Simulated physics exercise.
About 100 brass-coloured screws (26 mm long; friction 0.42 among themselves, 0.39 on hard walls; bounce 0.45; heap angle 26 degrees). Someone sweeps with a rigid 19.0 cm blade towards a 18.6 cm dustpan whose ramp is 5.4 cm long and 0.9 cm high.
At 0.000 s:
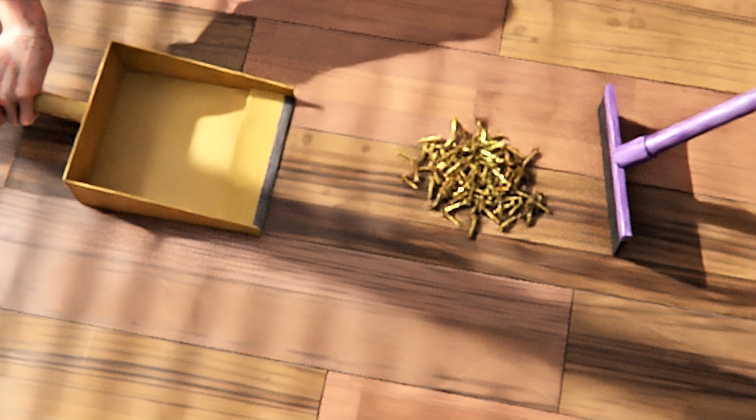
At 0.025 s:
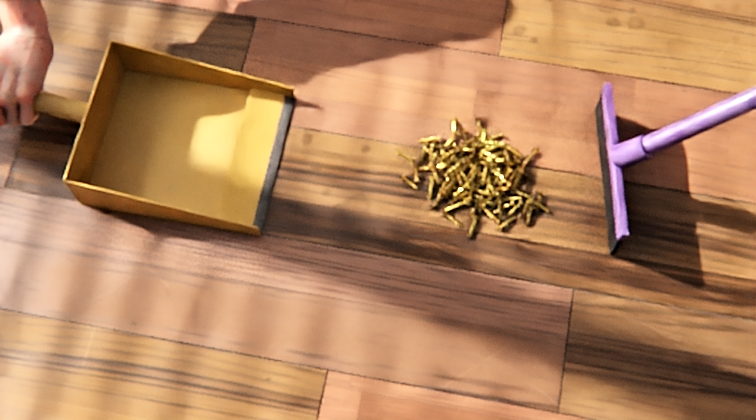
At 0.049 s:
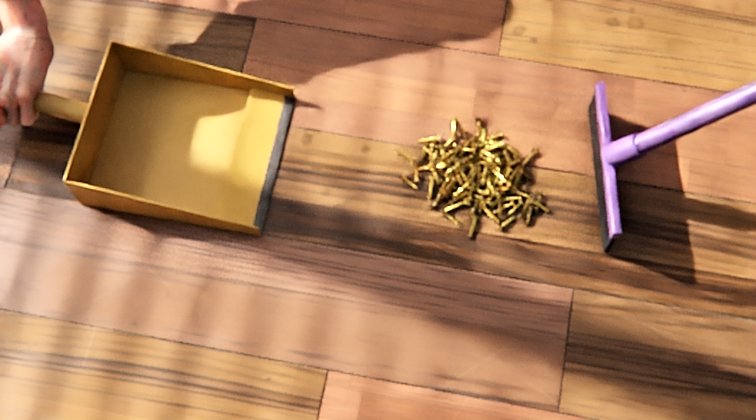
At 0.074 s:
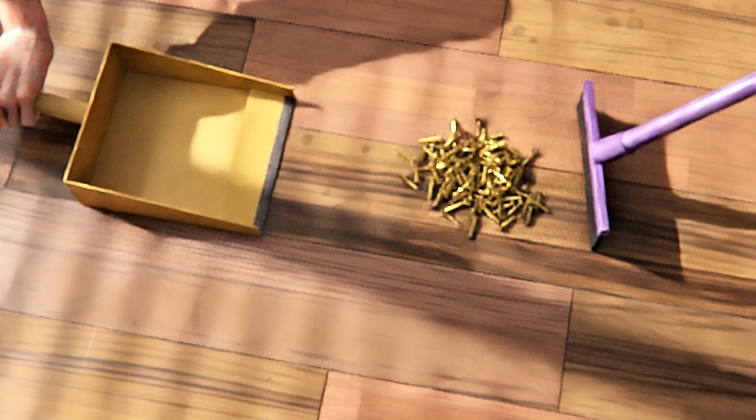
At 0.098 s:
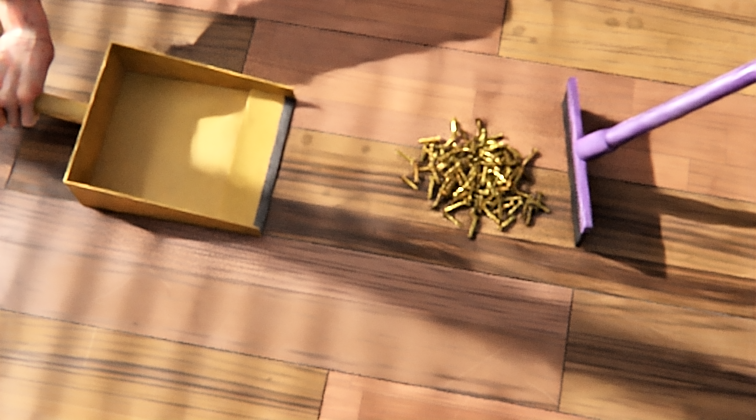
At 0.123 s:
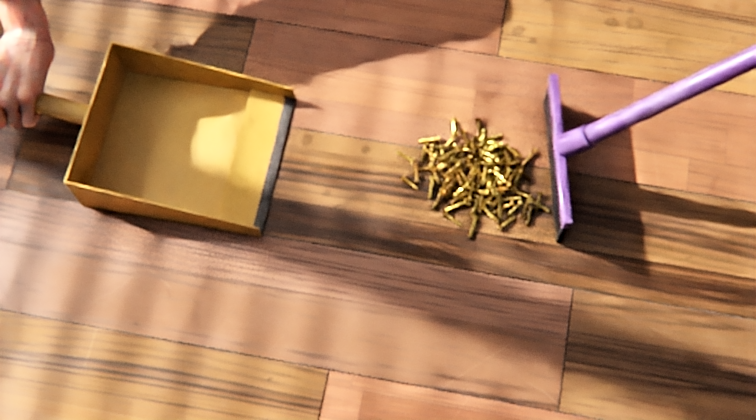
A hand held a yellow dustpan still on the wooden floor at the left, while a purple-handled sweeper slid left from the right side, drawing close to a motionless heap of small brass-coloured screws.
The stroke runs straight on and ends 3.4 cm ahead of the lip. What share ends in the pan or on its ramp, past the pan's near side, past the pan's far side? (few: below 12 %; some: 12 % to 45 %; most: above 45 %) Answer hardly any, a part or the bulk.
Pan a part, near side hardly any, far side hardly any.
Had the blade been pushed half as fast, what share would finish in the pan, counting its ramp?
In that case some 5 per cent.
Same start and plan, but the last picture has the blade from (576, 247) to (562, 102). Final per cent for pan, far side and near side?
Pan 15, far 5, near 30.
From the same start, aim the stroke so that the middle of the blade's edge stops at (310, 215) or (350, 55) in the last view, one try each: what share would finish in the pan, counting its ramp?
Some 25 and 5 per cent.
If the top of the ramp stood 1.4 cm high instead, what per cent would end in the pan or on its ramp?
Then about 25 per cent.
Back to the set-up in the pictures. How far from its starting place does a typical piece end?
Roughly 22 cm.
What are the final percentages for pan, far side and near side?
Pan 25; near side 10; far side 10.
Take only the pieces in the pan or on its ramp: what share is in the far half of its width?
Some 80 per cent.
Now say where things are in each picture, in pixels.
In the first picture, blade from (625, 236) to (609, 92), moved 0.0 cm, 0 of the pieces shifted so far; middle of the pieces at (480, 174); pan at (175, 147).
In the second picture, blade from (622, 235) to (606, 91), moved 0.3 cm, 0 of the pieces shifted so far; middle of the pieces at (479, 174).
In the third picture, blade from (615, 234) to (599, 90), moved 1.1 cm, 0 of the pieces shifted so far; middle of the pieces at (479, 174).
In the fourth picture, blade from (602, 231) to (587, 88), moved 2.5 cm, 0 of the pieces shifted so far; middle of the pieces at (479, 174).
In the fifth picture, blade from (586, 228) to (572, 85), moved 4.3 cm, 0 of the pieces shifted so far; middle of the pieces at (479, 174).
In the sixth picture, blade from (566, 224) to (553, 81), moved 6.5 cm, 0 of the pieces shifted so far; middle of the pieces at (479, 174); pan at (175, 148). Its pace works out near 0.90 m/s.
Then, at 0.28 s, middle of the blade 19 cm from the lip; 0 % over the lip, far side 5 %, near side 0 %.
After 0.39 s, middle of the blade 9 cm from the lip; 0 % over the lip, far side 5 %, near side 0 %.
Then, at 0.63 s, middle of the blade 5 cm from the lip; 25 % over the lip, far side 10 %, near side 10 %.
At rest (1.4 s), pan 25 %, near side 10 %, far side 10 %, in front of the lip or behind the blade 60 %.
